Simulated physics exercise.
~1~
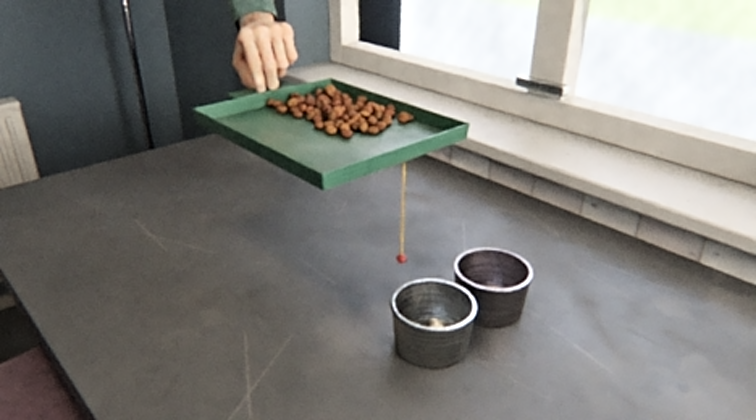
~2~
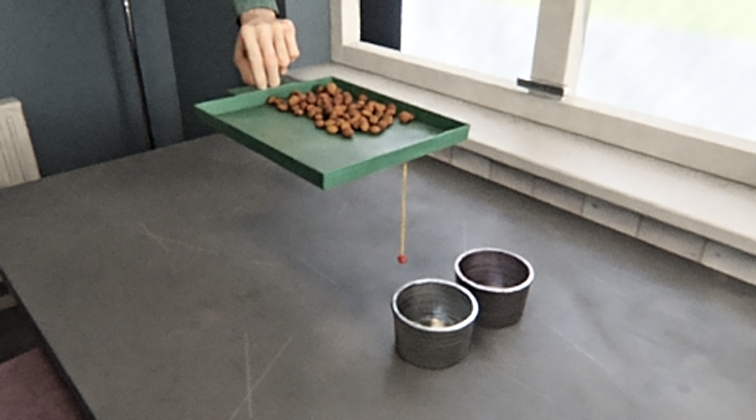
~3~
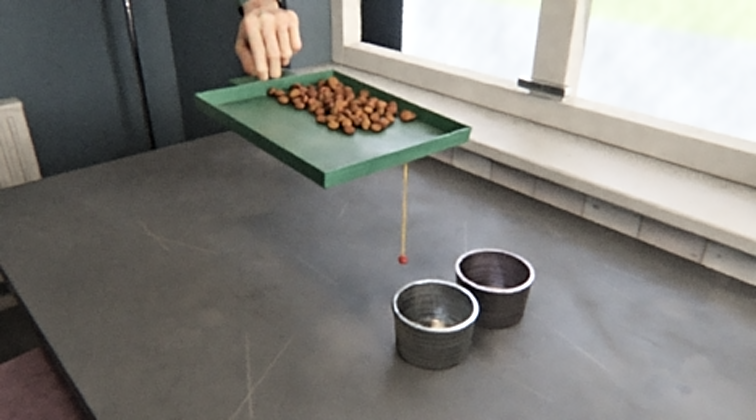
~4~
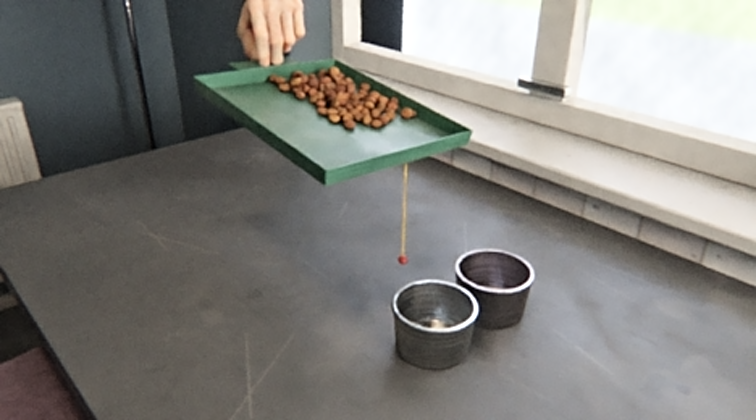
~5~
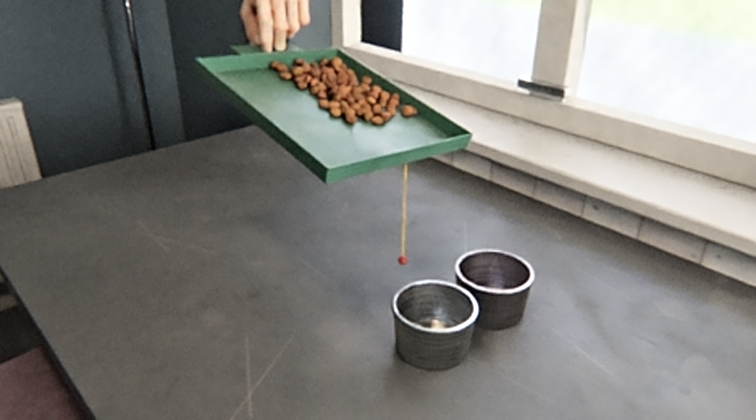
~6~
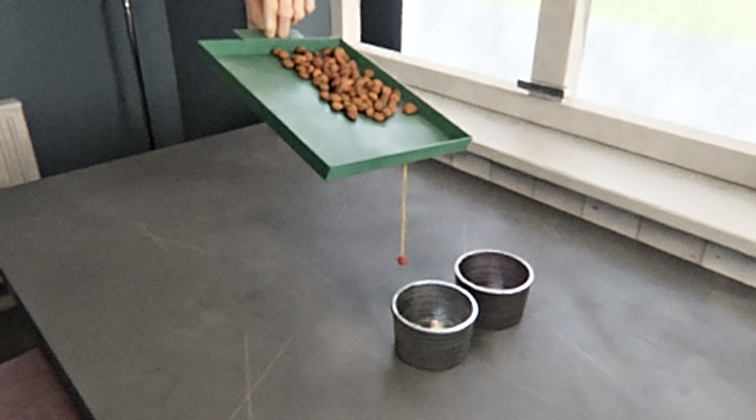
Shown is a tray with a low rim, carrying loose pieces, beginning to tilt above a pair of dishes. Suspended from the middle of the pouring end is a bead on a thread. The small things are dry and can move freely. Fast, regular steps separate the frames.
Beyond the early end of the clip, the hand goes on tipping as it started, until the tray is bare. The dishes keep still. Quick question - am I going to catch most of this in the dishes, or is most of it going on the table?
You'll catch only a minority of it; most goes on the table.
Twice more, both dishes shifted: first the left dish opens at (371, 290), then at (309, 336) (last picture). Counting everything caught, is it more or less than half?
Result, first place: Not as much as half; second place: Not as much as half.
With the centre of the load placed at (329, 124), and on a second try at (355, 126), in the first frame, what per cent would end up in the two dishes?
It's 40 percent the first time and 30 percent the second.
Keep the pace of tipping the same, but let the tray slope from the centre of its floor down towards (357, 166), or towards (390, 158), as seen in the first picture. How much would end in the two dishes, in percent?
Close to 20 percent first and close to 70 percent second.
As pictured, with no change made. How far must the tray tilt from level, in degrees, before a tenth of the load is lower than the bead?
Close to 75° of tilt at that moment.
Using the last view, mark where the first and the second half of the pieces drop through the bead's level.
Early-half point (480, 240); late-half point (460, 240).
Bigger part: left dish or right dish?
Observation: The greater share ends in the dish at the right.
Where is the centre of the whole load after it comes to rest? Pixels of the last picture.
About pixel (472, 289).
Just after the last frame, tray tipped steeply; almost all on the tray; about a tenth in the air.
A moment on, tray tipped past a quarter turn; about a tenth on the tray; roughly a third in the right dish; roughly a third outside both; about a tenth in the air.
Further on, tray tipped past a quarter turn; roughly a third in the right dish; roughly two thirds outside both.
When it is over, tray tipped past a quarter turn; not one in the left dish; roughly a third in the right dish; roughly two thirds outside both.
